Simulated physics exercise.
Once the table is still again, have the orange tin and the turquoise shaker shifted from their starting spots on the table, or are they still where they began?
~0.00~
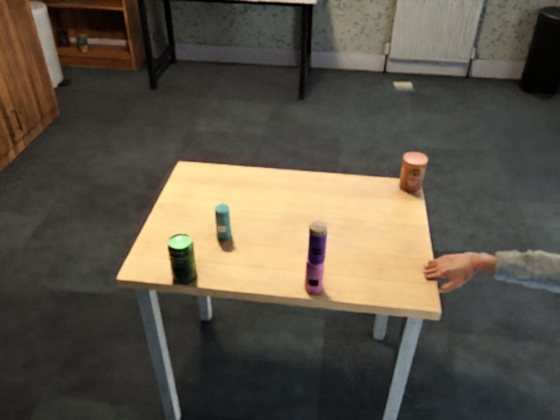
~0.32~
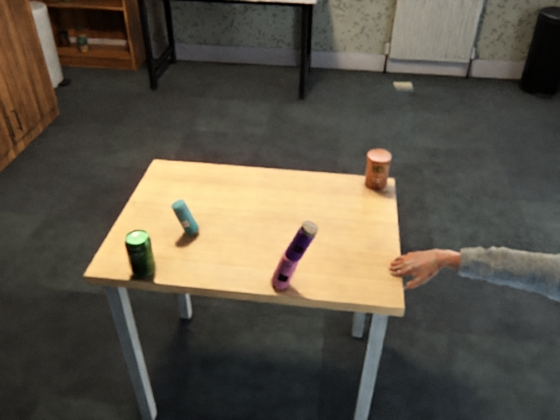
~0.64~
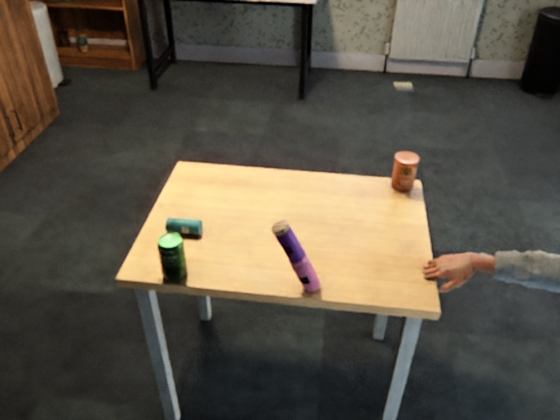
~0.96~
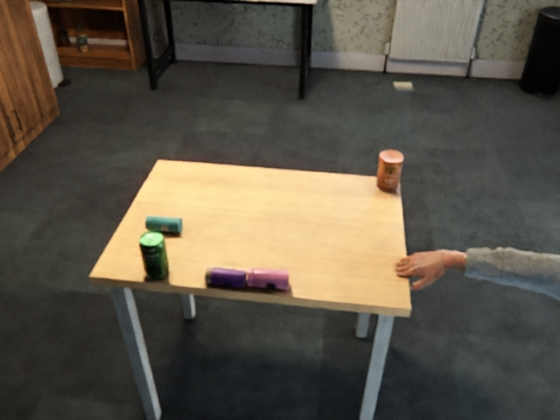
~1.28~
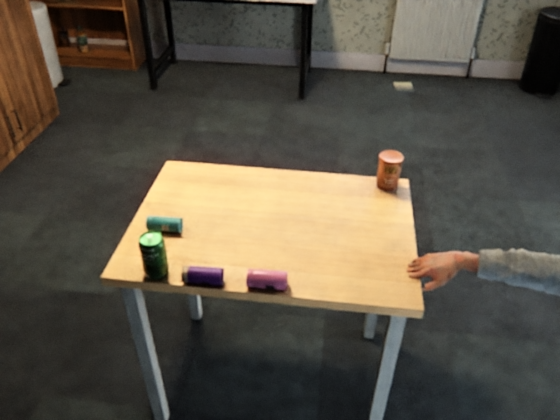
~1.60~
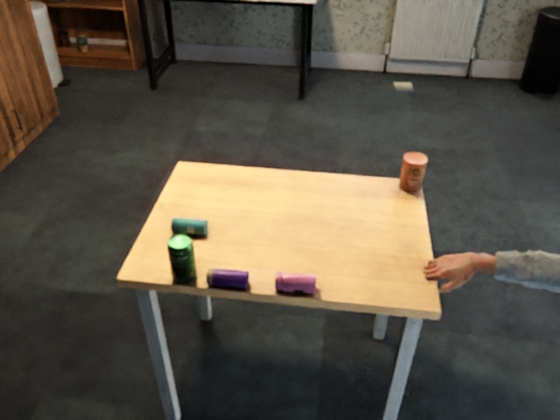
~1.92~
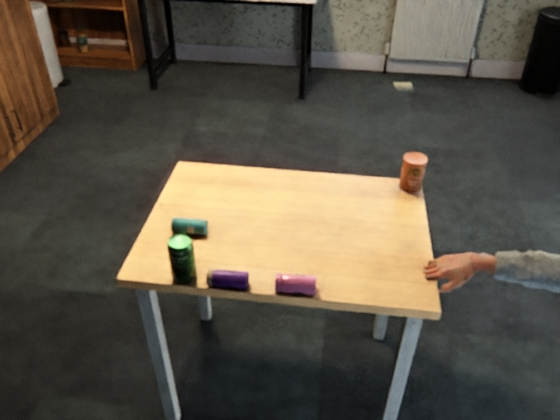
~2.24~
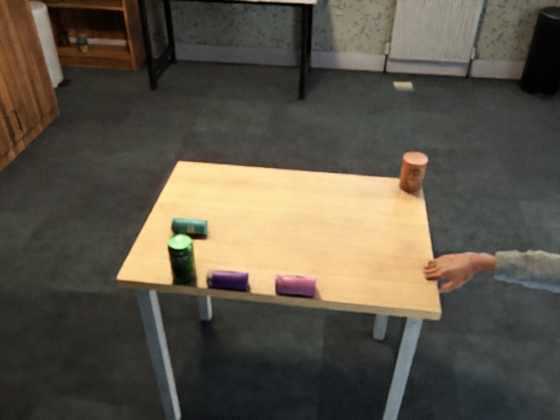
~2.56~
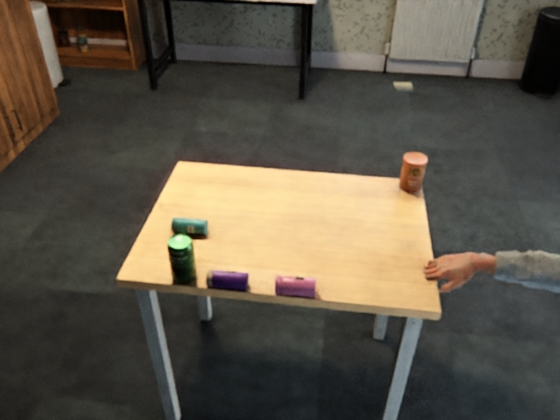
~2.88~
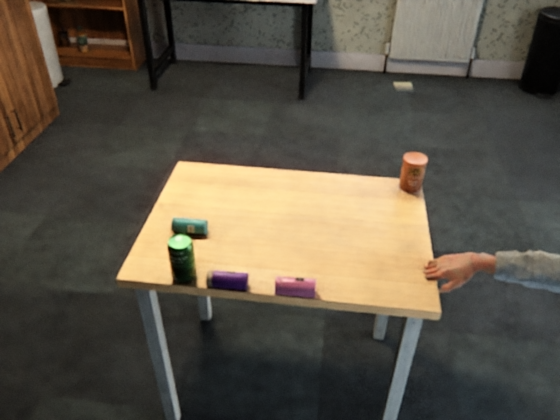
It differs between the two. The turquoise shaker has shifted and lies on its side to the left of where it stood, while the orange tin still stands at its spot near the far right corner.
